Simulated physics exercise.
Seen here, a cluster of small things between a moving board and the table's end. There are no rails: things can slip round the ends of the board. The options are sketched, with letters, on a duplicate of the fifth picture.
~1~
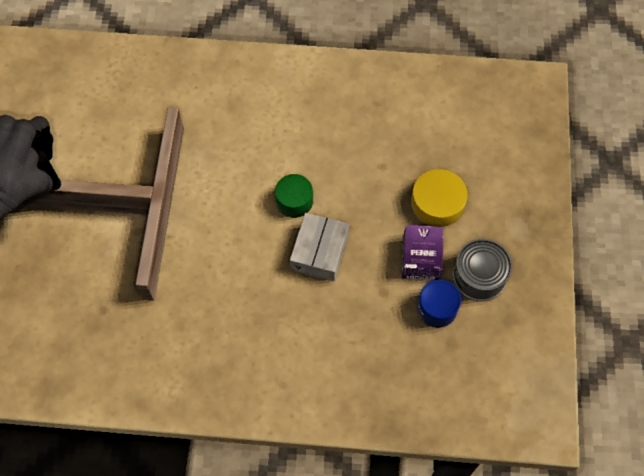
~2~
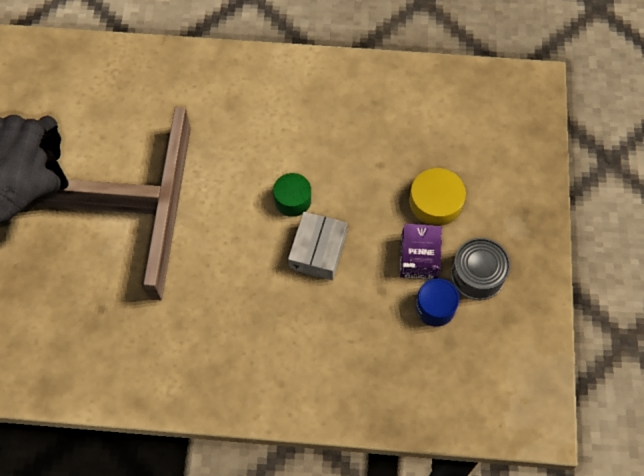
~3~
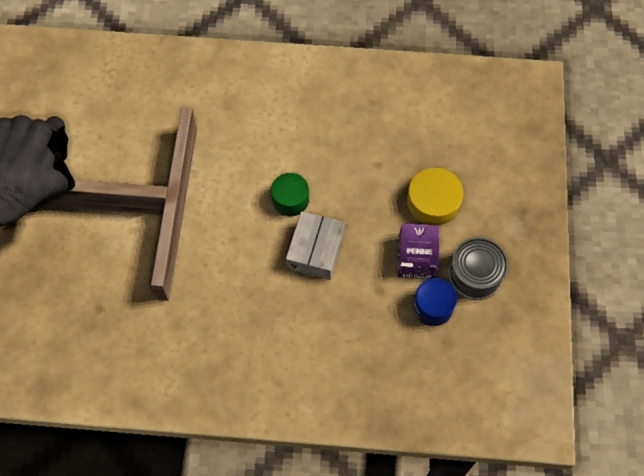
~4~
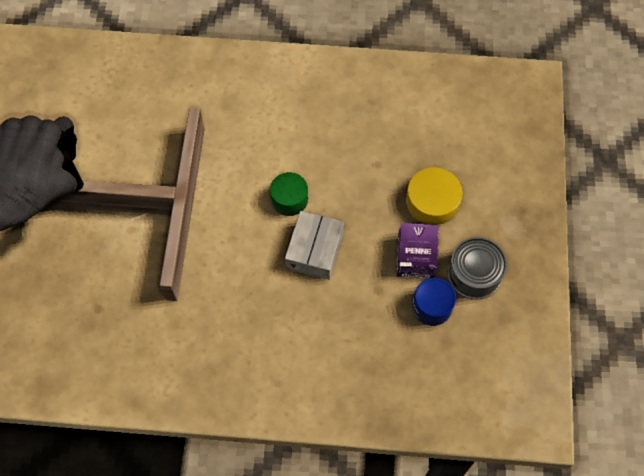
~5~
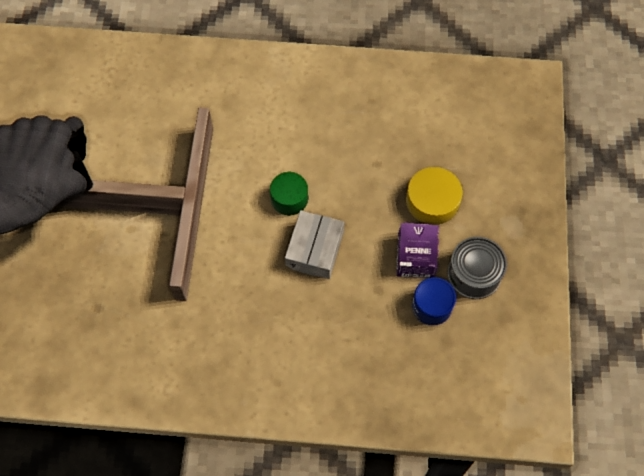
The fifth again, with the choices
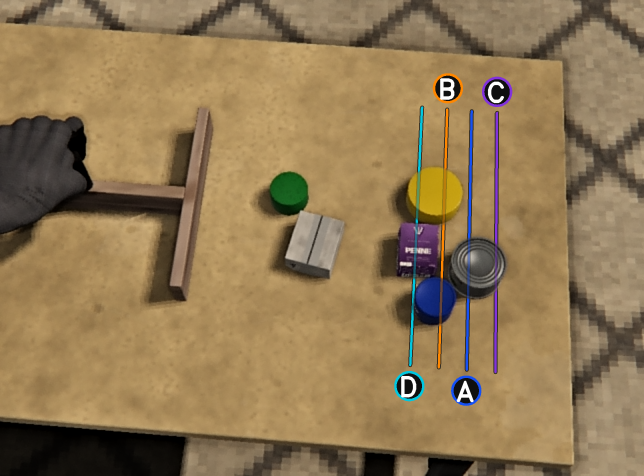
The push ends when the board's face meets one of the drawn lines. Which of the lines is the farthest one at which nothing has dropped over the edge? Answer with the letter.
B is the last safe line.
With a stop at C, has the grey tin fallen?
By then, yes.
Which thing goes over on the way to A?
The grey tin.
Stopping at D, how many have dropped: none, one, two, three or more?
In all, none.
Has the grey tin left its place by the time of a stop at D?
Yes.
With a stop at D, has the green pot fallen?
No.
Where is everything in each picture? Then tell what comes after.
Blue jar (439, 304); purple packet (422, 253); white box (320, 247), in the first picture.
Board (165, 192); yellow pot (437, 197), in the second picture.
Board (172, 192); green pot (290, 195), in the third picture.
Board (181, 193); purple packet (417, 251), in the fourth picture.
Board (190, 193); yellow pot (434, 196); grey tin (477, 268); green pot (289, 194), in the fifth picture.
On the marked copy, A at (469, 232); B at (443, 230); C at (496, 234); D at (417, 228).
Taking B. A third of the way, board (281, 200); green pot (309, 195); grey tin (477, 268).
Two thirds of the way, board (372, 206); grey tin (488, 269); purple packet (441, 253).
When it is over, board (443, 212); grey tin (559, 275); purple packet (511, 259); nothing has fallen.
As for the rest, A drops the grey tin; C drops the grey tin; D is safe but short.
